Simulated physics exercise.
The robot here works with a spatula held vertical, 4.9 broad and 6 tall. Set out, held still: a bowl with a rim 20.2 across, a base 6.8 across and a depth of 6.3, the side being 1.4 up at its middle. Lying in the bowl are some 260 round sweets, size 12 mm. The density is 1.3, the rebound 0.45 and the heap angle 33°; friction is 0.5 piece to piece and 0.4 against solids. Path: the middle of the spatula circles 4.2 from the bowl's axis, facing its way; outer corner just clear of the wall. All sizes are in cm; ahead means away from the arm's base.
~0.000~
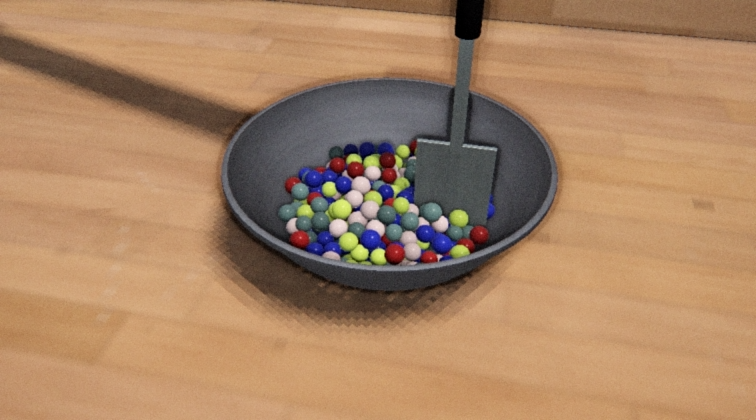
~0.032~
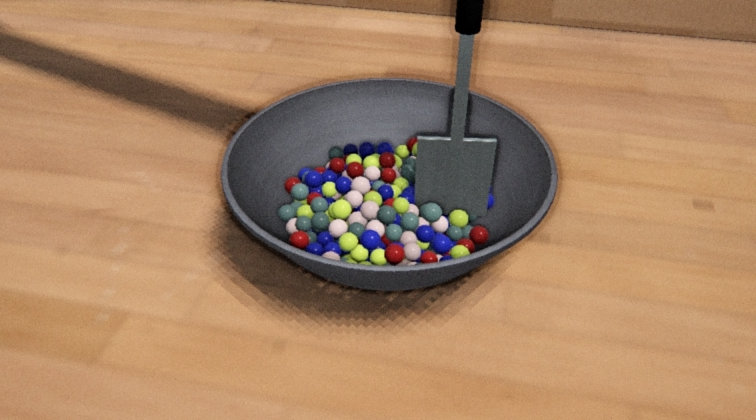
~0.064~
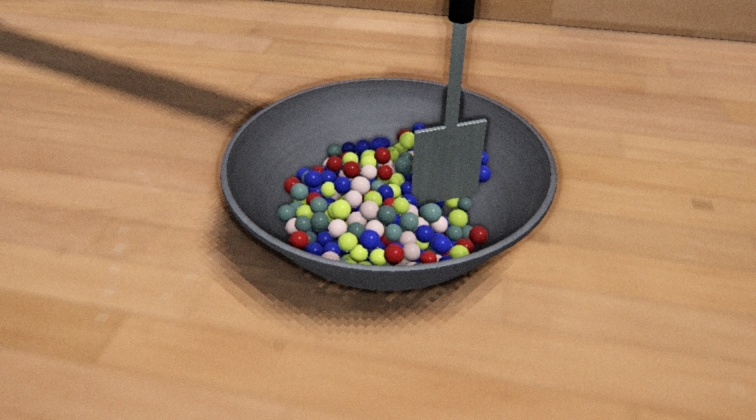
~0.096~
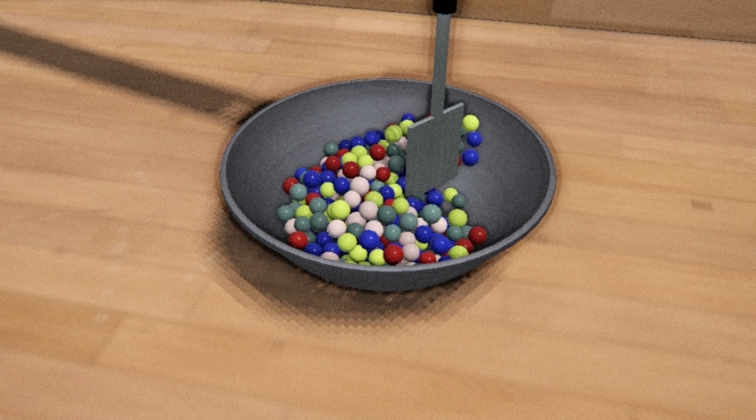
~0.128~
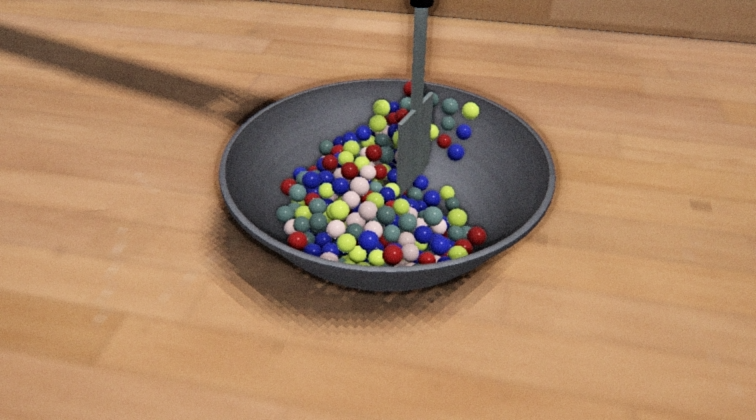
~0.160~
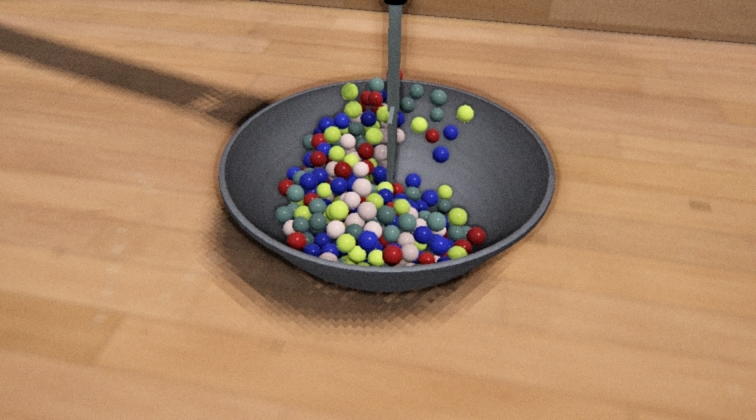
The footage shows a vertical spatula in a grey bowl of small coloured balls, sweeping from the right side toward the back and turning edge-on as it pushes balls up the rear wall, leaving a few scattered behind it.
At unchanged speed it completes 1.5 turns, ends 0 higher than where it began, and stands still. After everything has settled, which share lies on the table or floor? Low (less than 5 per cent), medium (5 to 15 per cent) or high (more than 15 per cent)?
The share is medium, between 5 and 15 per cent.
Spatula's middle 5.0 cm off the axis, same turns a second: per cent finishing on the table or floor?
Close to 20 in a hundred then.
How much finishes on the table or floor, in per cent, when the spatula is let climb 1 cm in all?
Estimate: Close to 5 %.
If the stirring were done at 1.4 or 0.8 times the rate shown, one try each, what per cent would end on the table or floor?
It would be about 30 and 5 percent respectively.
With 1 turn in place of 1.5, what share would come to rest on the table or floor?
I'd expect around 10 per cent.
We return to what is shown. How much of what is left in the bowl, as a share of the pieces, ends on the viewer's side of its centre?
Roughly 55 per cent.
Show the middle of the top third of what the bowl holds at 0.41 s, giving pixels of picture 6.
I'd put it at around (389, 239).
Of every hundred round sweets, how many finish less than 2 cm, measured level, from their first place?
5 %.
After 0.41 s, 268° round, highest piece 9 above the table; 248 in the bowl, 9 on the table or floor, 5 in flight or on the tool.
After 0.66 s, 80° round, highest piece 8 above the table; 238 in the bowl, 22 on the table or floor, 2 in flight or on the tool.
After 0.99 s, 180° round, highest piece 7 above the table; 234 in the bowl, 28 on the table or floor.
After 1.69 s, 180° round, highest piece 6 above the table; 234 in the bowl, 28 on the table or floor.
At rest, 234 in the bowl, 28 on the table or floor. That is 11 % on the table or floor.
